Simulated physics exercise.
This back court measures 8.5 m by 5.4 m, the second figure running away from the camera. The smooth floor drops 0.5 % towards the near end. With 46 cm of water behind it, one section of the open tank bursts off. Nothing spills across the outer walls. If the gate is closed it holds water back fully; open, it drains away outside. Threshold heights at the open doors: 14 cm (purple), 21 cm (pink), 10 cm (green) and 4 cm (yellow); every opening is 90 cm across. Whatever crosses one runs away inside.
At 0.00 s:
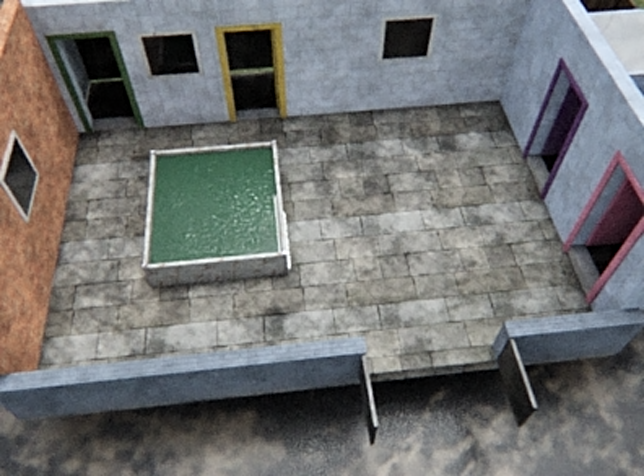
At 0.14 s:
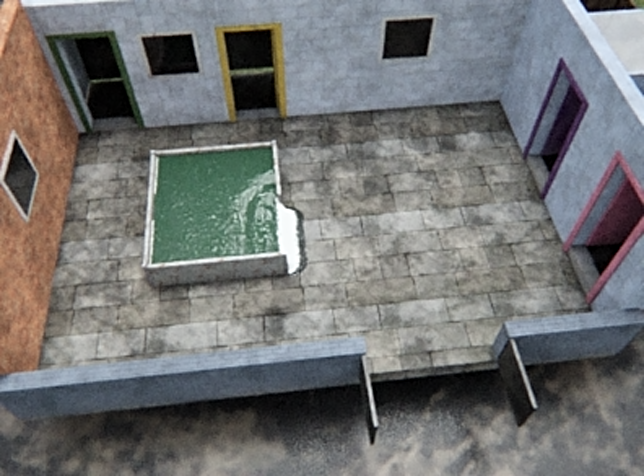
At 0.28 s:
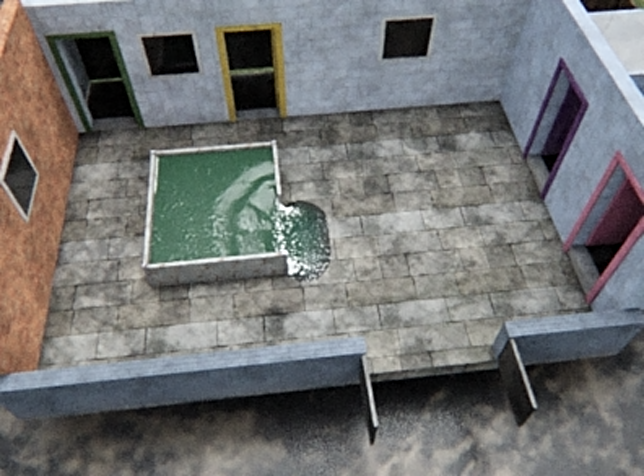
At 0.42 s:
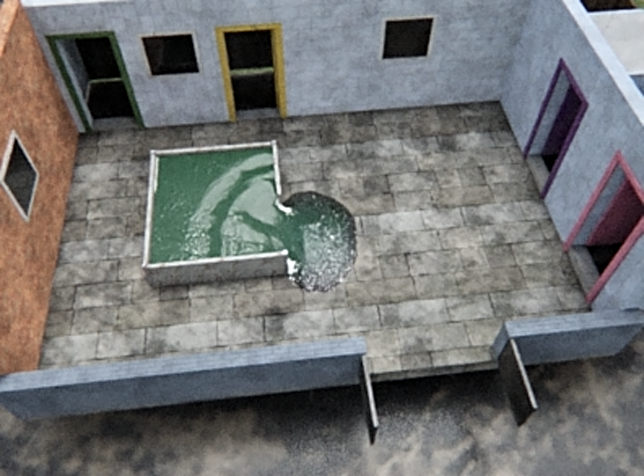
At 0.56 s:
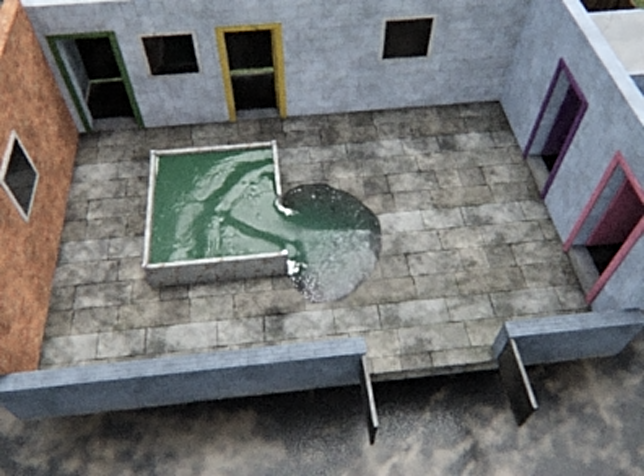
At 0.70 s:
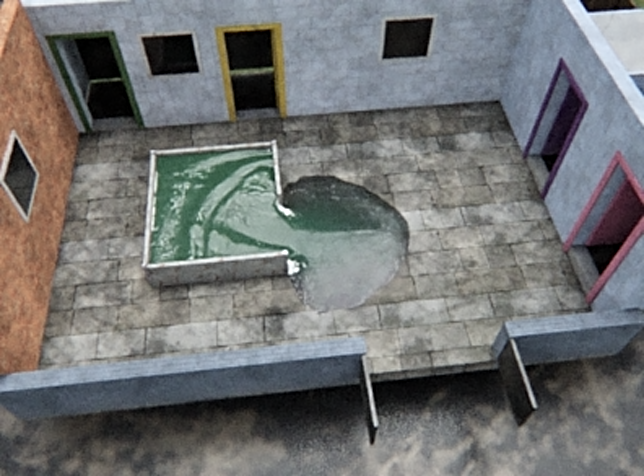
Green water bursts through the right side of a square tank and spreads across the paved courtyard.
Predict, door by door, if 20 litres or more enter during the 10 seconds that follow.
Door by door: At the purple door it does not reach the limit; at the pink door it keeps below the limit; at the green door it keeps below the limit; at the yellow door it does not reach the limit.
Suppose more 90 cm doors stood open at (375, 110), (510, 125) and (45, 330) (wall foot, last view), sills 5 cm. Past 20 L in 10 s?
In turn: Below, over, below.
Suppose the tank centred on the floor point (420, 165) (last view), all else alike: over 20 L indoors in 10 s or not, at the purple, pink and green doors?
Against that limit: Purple over, pink below, green not over.
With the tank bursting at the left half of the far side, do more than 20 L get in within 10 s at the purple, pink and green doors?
Then: Purple not over, pink under, green over.
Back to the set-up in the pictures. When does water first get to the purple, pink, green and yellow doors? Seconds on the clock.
Purple 2.2 s, pink 2.2 s, green not in the 10 s, yellow 7.5 s.
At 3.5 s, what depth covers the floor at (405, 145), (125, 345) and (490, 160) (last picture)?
In that order: 2, 0 and 2 cm.
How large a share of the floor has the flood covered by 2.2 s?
About 40 per cent.
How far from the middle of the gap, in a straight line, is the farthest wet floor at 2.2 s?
Roughly 5.0 m.
After 1.4 s water covers 25 % of the floor and is deepest (26 cm) near (297, 255); purple door not reached, pink door not reached, green door not reached, yellow door not reached.
After 2.2 s water covers 40 % of the floor and is deepest (24 cm) near (296, 246); purple door 5 cm at the sill, 0 L in, pink door 7 cm at the sill, 0 L in, green door not reached, yellow door not reached.
After 3.5 s water covers 50 % of the floor and is deepest (26 cm) near (601, 333); purple door 14 cm at the sill, 0 L in, pink door 17 cm at the sill, 0 L in, green door not reached, yellow door not reached.
After 6.0 s water covers 50 % of the floor and is deepest (12 cm) near (499, 144); purple door 9 cm at the sill, 1 L in, pink door 9 cm at the sill, 0 L in, green door not reached, yellow door not reached.
After 10.0 s water covers 65 % of the floor and is deepest (8 cm) near (500, 282); purple door 7 cm at the sill, 1 L in, pink door 7 cm at the sill, 0 L in, green door not reached, yellow door 3 cm at the sill, 0 L in.
